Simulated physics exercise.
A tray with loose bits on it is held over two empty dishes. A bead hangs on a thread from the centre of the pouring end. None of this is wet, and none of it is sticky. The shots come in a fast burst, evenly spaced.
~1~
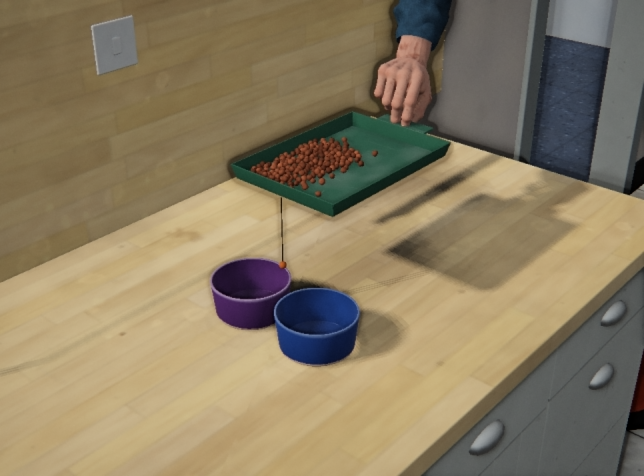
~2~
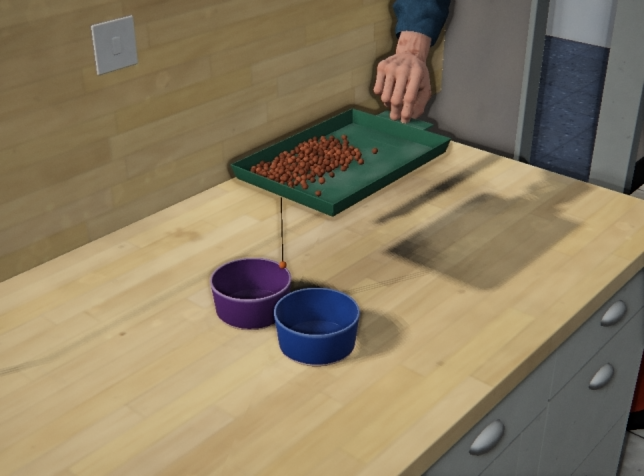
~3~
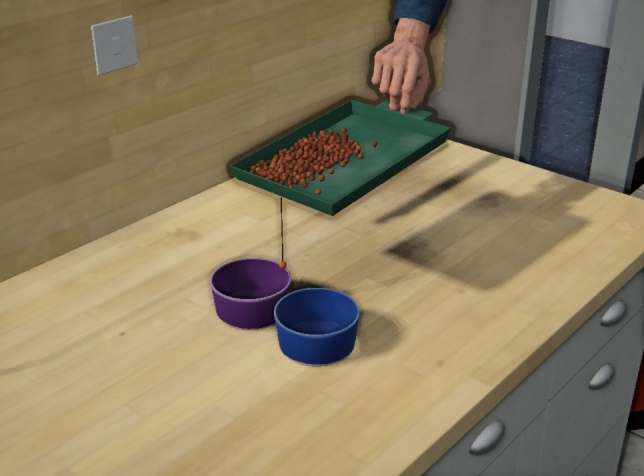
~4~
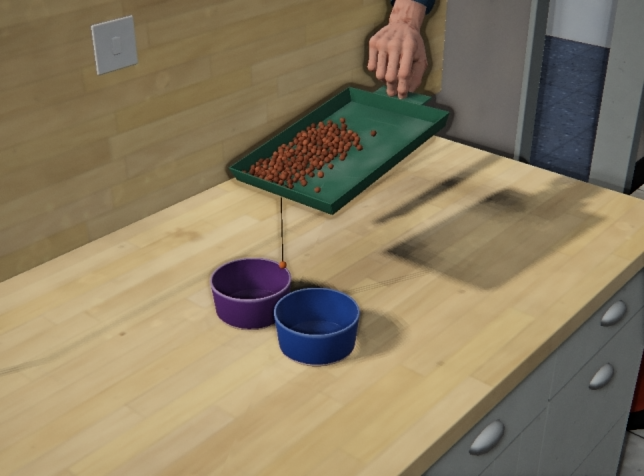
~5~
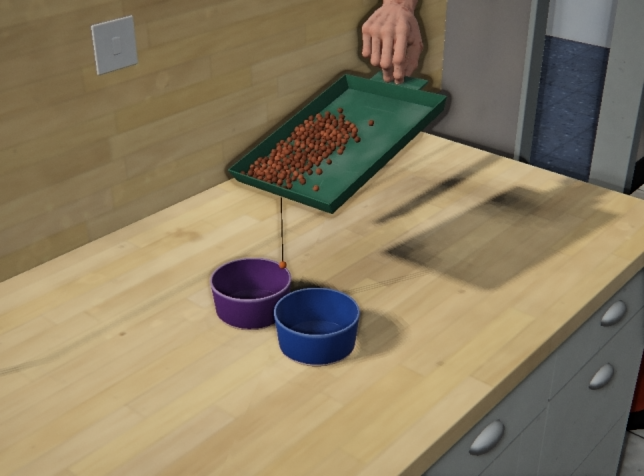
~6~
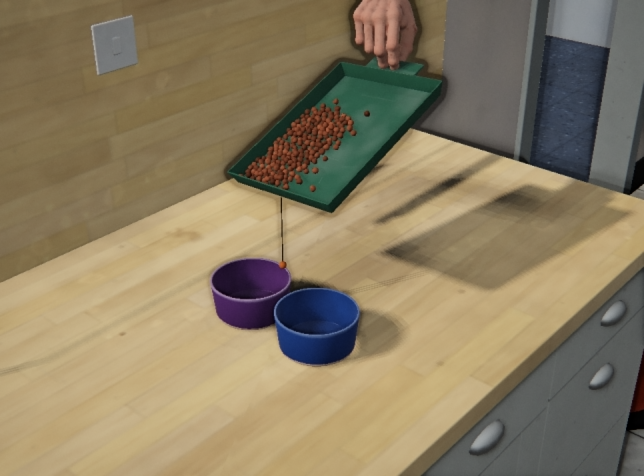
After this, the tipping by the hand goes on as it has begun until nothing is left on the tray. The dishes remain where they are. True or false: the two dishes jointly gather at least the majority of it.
True, they gather the majority.
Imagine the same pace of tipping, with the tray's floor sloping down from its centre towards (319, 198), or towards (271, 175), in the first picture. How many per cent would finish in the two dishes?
90 %, give or take, and then 30 %.
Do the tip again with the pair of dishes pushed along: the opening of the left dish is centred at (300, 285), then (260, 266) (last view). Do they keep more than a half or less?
Result, first setup: The minor share; second setup: The minor share.
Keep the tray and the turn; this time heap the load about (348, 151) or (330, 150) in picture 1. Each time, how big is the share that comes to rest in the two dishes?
Roughly 60 per cent, then roughly 60 per cent.
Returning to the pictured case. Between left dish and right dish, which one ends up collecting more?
The one at left ends up fuller.
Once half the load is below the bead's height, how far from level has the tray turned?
It is at around 110 degrees.
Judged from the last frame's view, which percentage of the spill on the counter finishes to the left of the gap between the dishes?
I'd put it at around 100 per cent.
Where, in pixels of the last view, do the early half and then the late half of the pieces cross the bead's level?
I'd say close to (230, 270) at first and close to (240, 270) later on.
Just after the last frame, tray tipped steeply; almost all on the tray; just a few in the air.
A moment on, tray tipped past a quarter turn; roughly a quarter on the tray; just a few in the right dish; roughly a third in the left dish; about a tenth outside both; roughly a third in the air.
Further on, tray tipped past a quarter turn; just a few in the right dish; roughly two thirds in the left dish; roughly a third outside both.
When it is over, tray tipped past a quarter turn; just a few in the right dish; roughly two thirds in the left dish; roughly a third outside both.
